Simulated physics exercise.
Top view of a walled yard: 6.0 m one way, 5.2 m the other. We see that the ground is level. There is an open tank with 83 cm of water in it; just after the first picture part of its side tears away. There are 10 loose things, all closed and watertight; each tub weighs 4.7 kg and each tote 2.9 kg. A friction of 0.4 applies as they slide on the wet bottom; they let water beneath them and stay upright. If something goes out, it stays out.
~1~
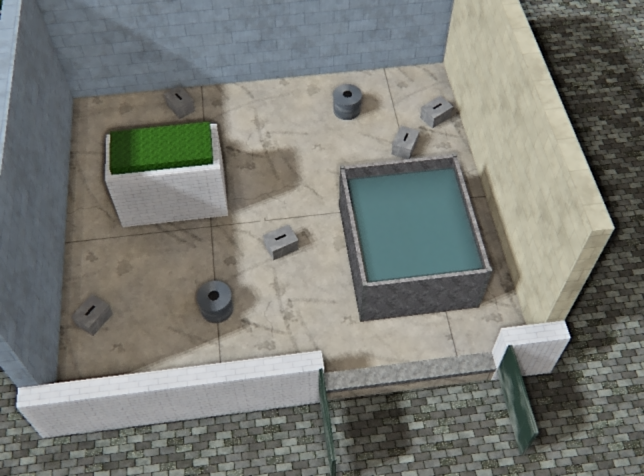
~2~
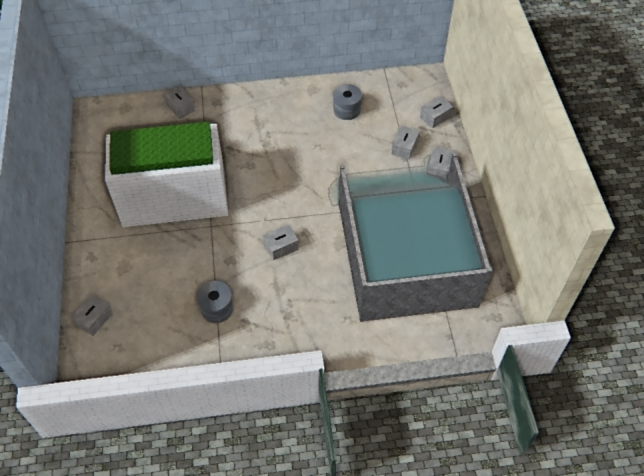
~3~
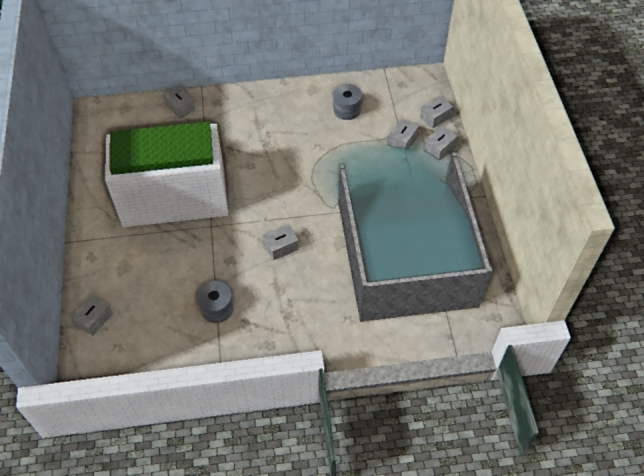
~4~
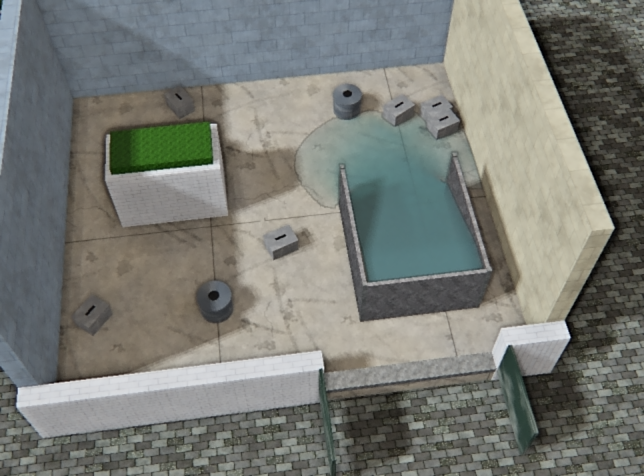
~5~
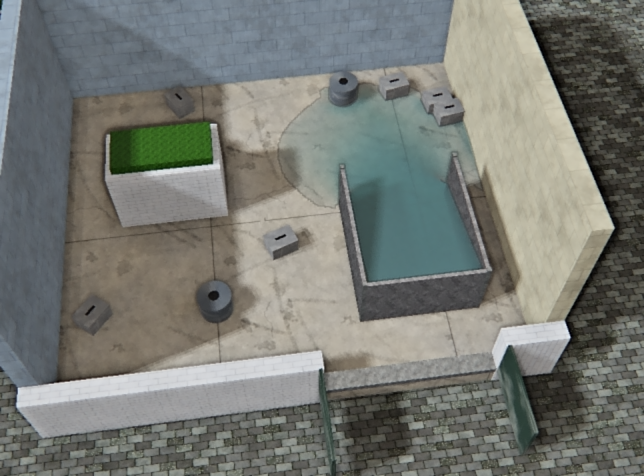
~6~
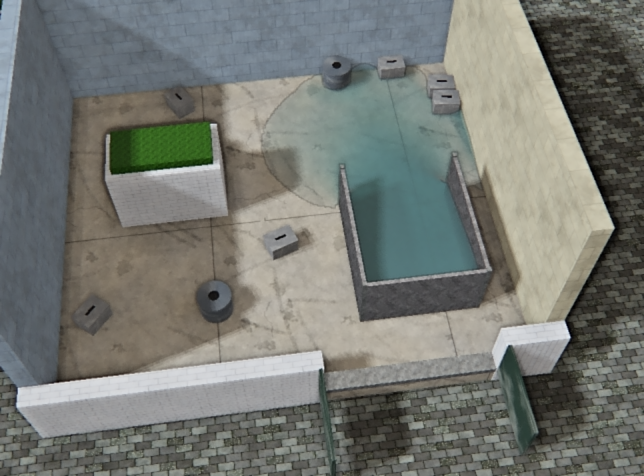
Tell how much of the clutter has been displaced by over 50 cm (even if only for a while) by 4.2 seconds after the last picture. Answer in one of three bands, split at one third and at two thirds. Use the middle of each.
Two thirds or more.
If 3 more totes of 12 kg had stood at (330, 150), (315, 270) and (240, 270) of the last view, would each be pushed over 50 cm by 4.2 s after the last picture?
Beyond it, within it, within it.
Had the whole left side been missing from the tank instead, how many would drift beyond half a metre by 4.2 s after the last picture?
6.
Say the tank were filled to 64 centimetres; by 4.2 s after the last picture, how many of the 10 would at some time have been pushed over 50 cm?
Then the count would be 7.
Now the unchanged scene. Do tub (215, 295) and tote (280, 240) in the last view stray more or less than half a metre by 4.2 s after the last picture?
In the order asked, they come out within the limit and within the limit.
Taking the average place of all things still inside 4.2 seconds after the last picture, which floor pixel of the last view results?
That lands at roughly (221, 217).
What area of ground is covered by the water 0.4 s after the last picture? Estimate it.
Somewhere around 12.0 m2, roughly.
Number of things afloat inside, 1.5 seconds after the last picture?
The count is 4.
Then, 0.4 s after the last picture 4 of 10 are over 50 cm from their spots; 4 afloat.
Then, 1.5 s after the last picture 5 of 10 are over 50 cm from their spots; 4 afloat.
Then, 2.8 s after the last picture 6 of 10 are over 50 cm from their spots; 6 afloat.
Then, 4.2 s after the last picture 8 of 10 are over 50 cm from their spots, and 8 have been at some point; 7 afloat.
